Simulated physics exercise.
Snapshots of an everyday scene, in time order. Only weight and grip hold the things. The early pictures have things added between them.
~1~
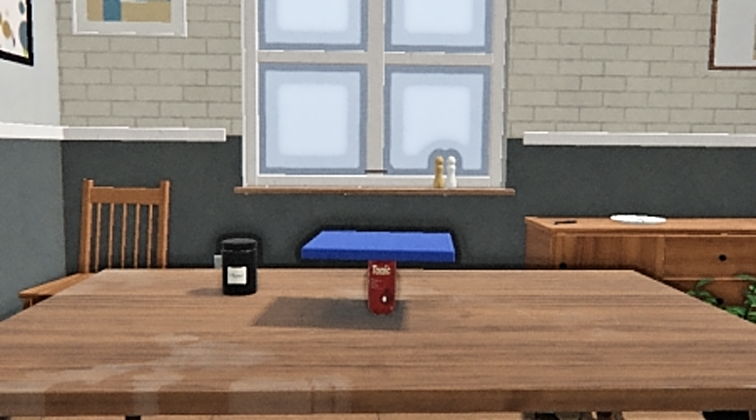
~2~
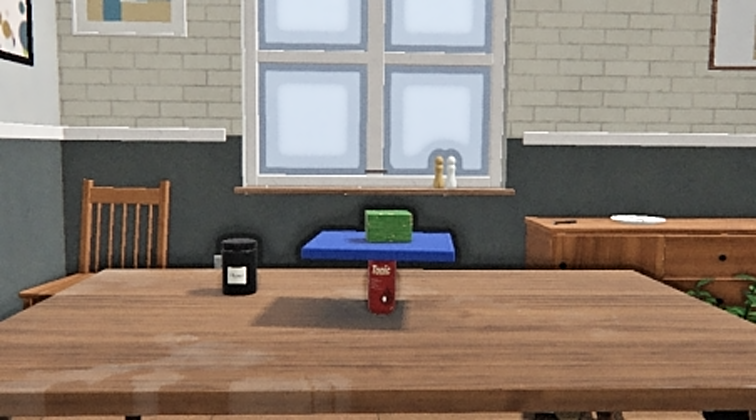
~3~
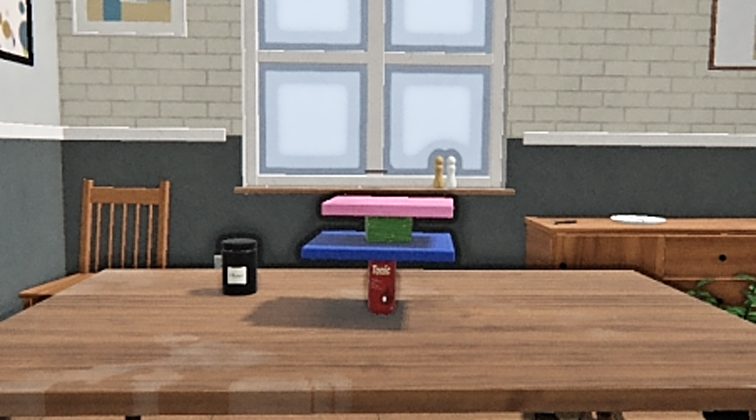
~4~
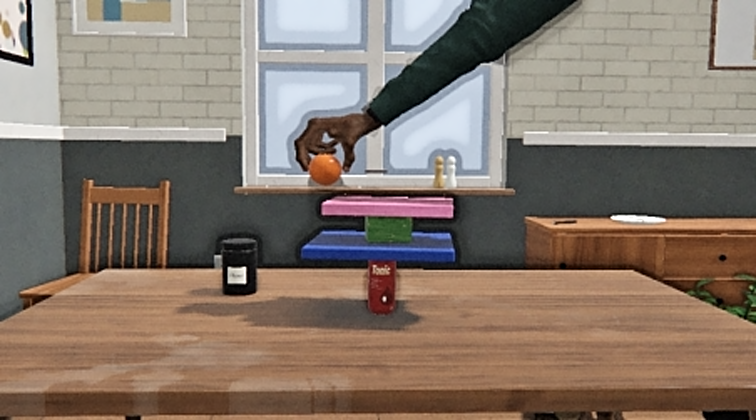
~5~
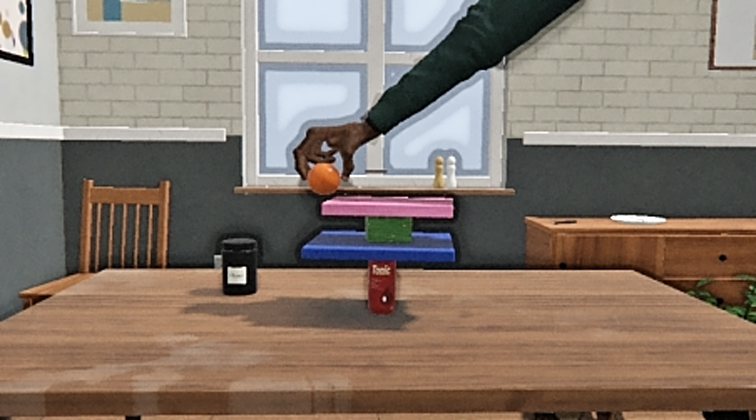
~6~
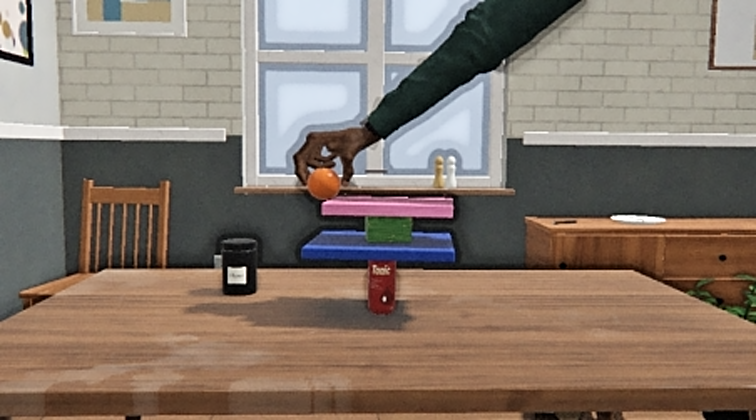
On the wooden table, blocks stack up and a hand lowers an orange ball onto the pink board.
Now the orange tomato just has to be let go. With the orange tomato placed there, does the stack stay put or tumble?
The pile can't cope with it, I'd say.
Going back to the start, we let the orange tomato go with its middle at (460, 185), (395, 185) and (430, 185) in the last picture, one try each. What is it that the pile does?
The pile collapses in the first case, remains standing in the second case and remains standing in the third case.
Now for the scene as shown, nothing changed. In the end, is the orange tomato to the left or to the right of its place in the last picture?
Toward the left-hand side.
Then, 0.40 s past the last view, orange tomato now fallen.
Then, 0.50 s past the last view, things are still on the move.
Then, 0.60 s past the last view, as before.
Finally, fallen, orange tomato; the other 5 still in place. Final places as the last picture's camera would see them, orange tomato near (245, 295). The pile comes apart.
